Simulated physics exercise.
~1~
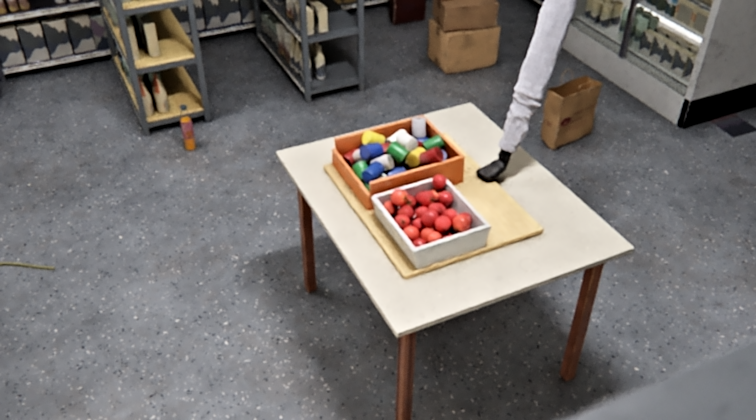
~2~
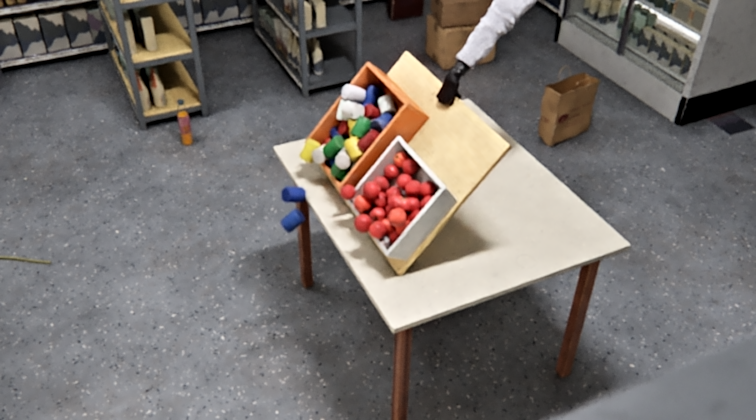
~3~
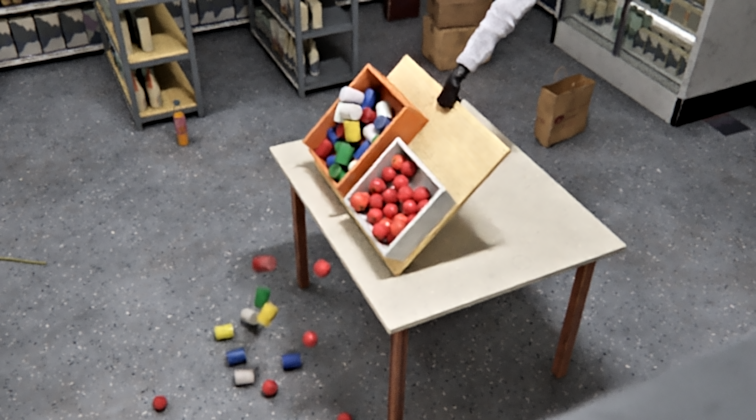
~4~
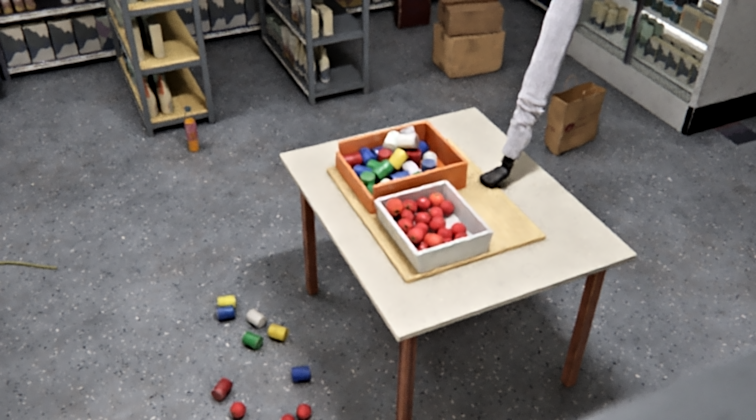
A gloved hand tilts a board with two baskets, spilling some pieces, then lowers it.
